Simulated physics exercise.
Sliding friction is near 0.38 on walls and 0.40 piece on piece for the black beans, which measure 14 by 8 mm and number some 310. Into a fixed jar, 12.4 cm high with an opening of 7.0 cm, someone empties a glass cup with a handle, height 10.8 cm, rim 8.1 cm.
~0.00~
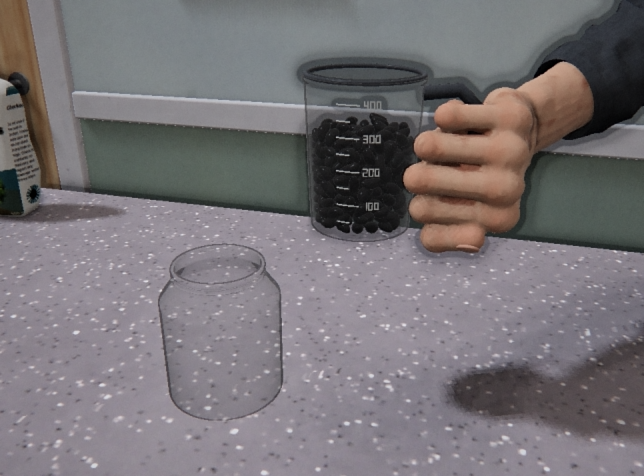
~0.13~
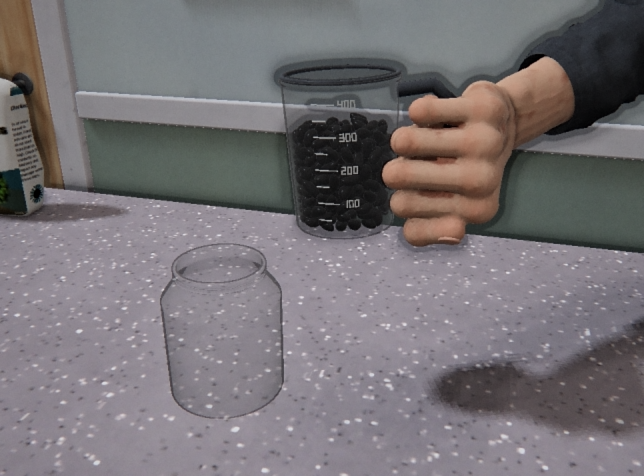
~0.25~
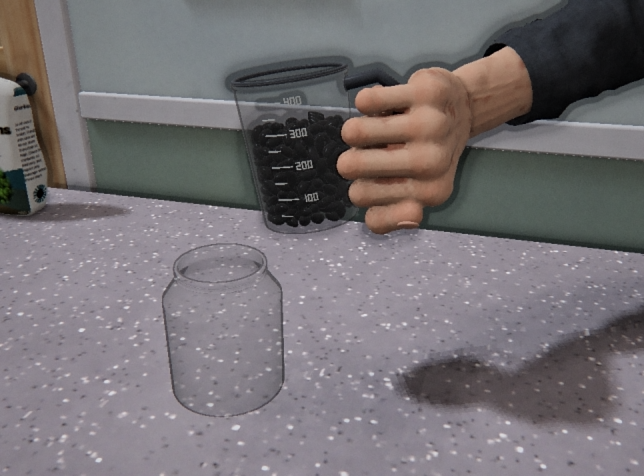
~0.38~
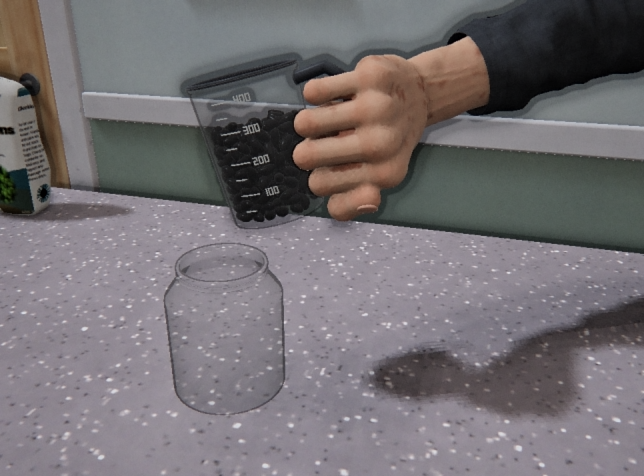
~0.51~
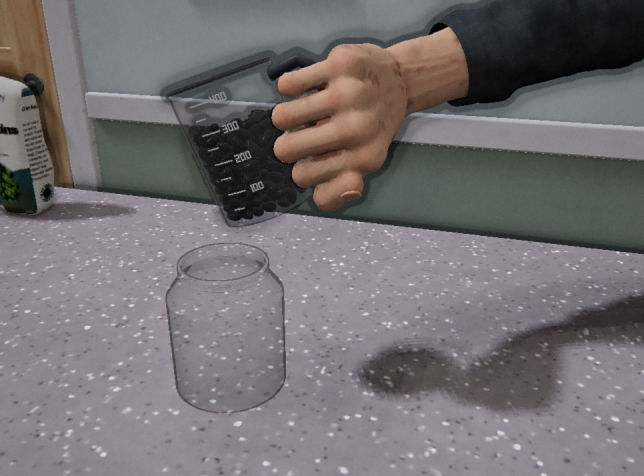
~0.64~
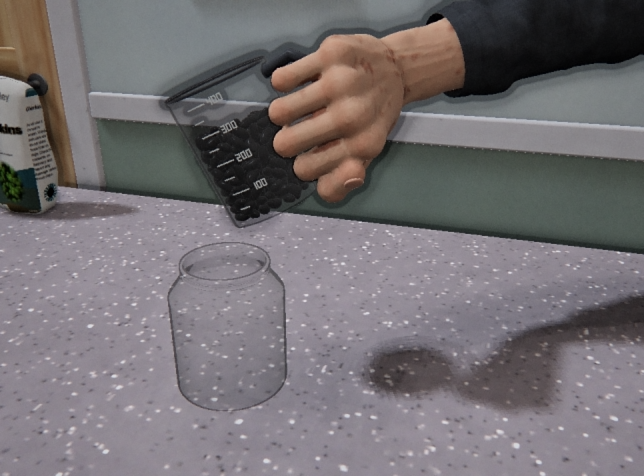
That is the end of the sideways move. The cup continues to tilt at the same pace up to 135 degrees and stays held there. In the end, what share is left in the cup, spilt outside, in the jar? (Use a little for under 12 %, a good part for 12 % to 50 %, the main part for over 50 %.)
Still above: A little. Spilt: The main part. Jar: A good part.
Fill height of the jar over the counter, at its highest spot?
About 2.5 centimetres above the counter.
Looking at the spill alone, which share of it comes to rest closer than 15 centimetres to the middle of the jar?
Share: Around 40 per cent.
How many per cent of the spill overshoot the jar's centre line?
About 100 %.
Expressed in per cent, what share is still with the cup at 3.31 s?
About 0 percent of the load.
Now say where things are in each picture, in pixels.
In the first picture, cup at (362, 151), tilt 0 degrees, lip at (308, 71), moved 0.0 cm; middle of the pieces at (355, 171); jar at (223, 326).
In the second picture, cup at (343, 150), tilt 3 degrees, lip at (285, 75), moved 1.5 cm; middle of the pieces at (337, 170).
In the third picture, cup at (301, 148), tilt 9 degrees, lip at (238, 80), moved 4.7 cm; middle of the pieces at (298, 167).
In the fourth picture, cup at (261, 145), tilt 14 degrees, lip at (195, 86), moved 7.9 cm; middle of the pieces at (261, 165).
In the fifth picture, cup at (245, 144), tilt 20 degrees, lip at (176, 93), moved 9.4 cm; middle of the pieces at (247, 164).
In the sixth picture, cup at (246, 145), tilt 26 degrees, lip at (175, 101), moved 9.4 cm; middle of the pieces at (250, 164); jar at (229, 321). Its pace works out near 45 degrees a second.
Then, at 1.77 s, tilt 76 degrees; the cup holds 100 %, the jar 0 %.
After 2.53 s, tilt 110 degrees; the cup holds 80 %, the jar 0 %.
After 3.31 s, tilt 135 degrees; the cup holds 0 %, the jar 35 %.
By 4.3 s all is still; still above 0 %, spilt 65 %, jar 35 %.
